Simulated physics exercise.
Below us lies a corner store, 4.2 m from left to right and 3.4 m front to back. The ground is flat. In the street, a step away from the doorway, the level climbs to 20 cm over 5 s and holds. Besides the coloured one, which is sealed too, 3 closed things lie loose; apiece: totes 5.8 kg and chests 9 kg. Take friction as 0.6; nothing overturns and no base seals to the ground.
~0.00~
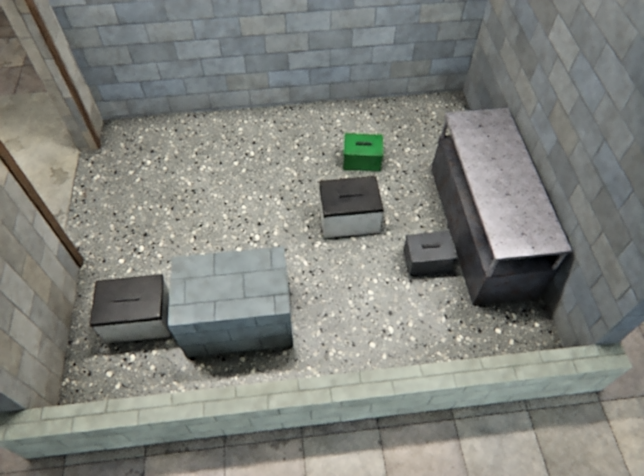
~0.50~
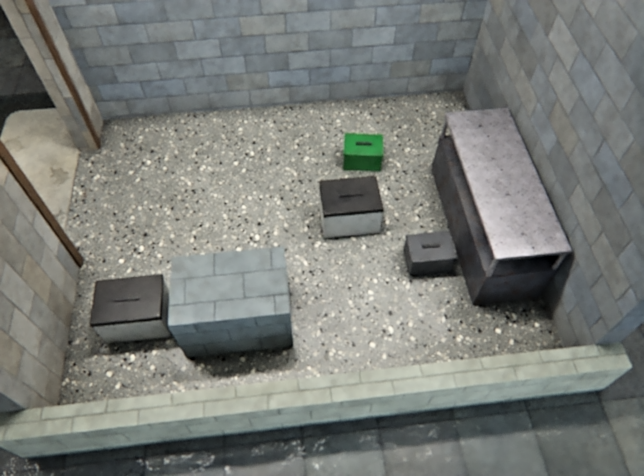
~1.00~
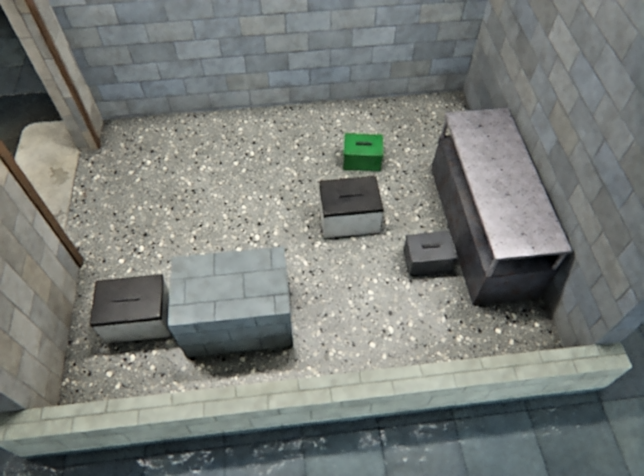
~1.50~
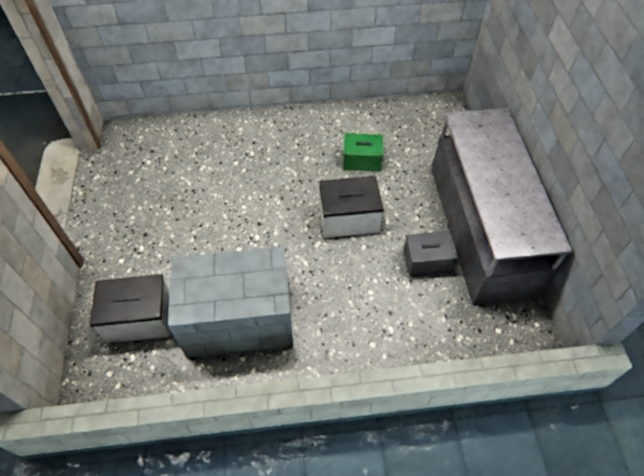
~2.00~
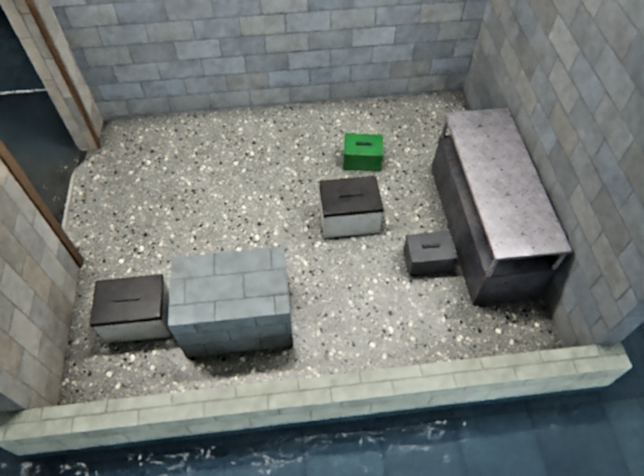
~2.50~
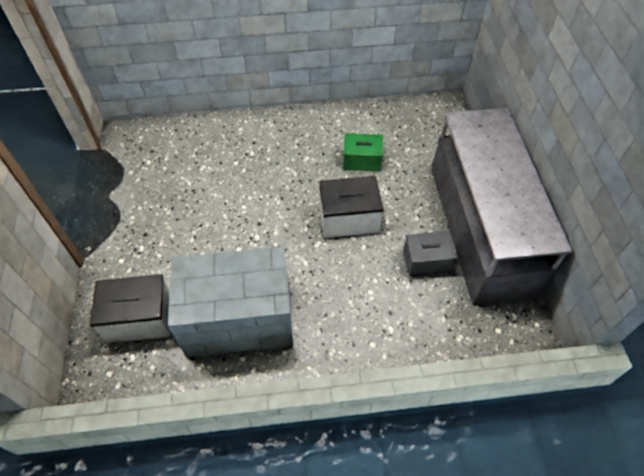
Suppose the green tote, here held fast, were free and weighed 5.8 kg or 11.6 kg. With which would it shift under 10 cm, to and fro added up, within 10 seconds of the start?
For it, neither weight holds it.
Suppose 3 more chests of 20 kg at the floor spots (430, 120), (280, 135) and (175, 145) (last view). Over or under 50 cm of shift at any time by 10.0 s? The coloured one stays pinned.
In turn: Under, less, under.
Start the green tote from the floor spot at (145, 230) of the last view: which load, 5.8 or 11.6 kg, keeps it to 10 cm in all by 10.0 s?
Neither holds.
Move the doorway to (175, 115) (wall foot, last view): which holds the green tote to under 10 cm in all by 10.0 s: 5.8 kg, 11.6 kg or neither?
In that case the smaller load will do.
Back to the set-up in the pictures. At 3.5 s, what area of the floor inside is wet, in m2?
About 1.5 m2.
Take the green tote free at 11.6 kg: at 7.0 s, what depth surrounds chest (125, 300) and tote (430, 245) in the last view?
Roughly 2 and 6 cm.
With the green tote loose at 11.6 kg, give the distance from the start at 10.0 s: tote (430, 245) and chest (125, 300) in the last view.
In that order: 100 cm, 0 cm.
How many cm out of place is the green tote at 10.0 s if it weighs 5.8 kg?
Roughly 120 cm.
After 3.5 s the green tote would be 0 cm from its start with 5.8 kg and 0 cm from its start with 11.6 kg; 0 cm of water round it then.
After 4.5 s the green tote would be 0 cm from its start with 5.8 kg and 0 cm from its start with 11.6 kg; 0 cm of water round it then.
After 7.0 s the green tote would be 67 cm from its start with 5.8 kg and 0 cm from its start with 11.6 kg; 6 cm of water round it then.
After 10.0 s the green tote would be 117 cm from its start with 5.8 kg and 43 cm from its start with 11.6 kg; 13 cm of water round it then.
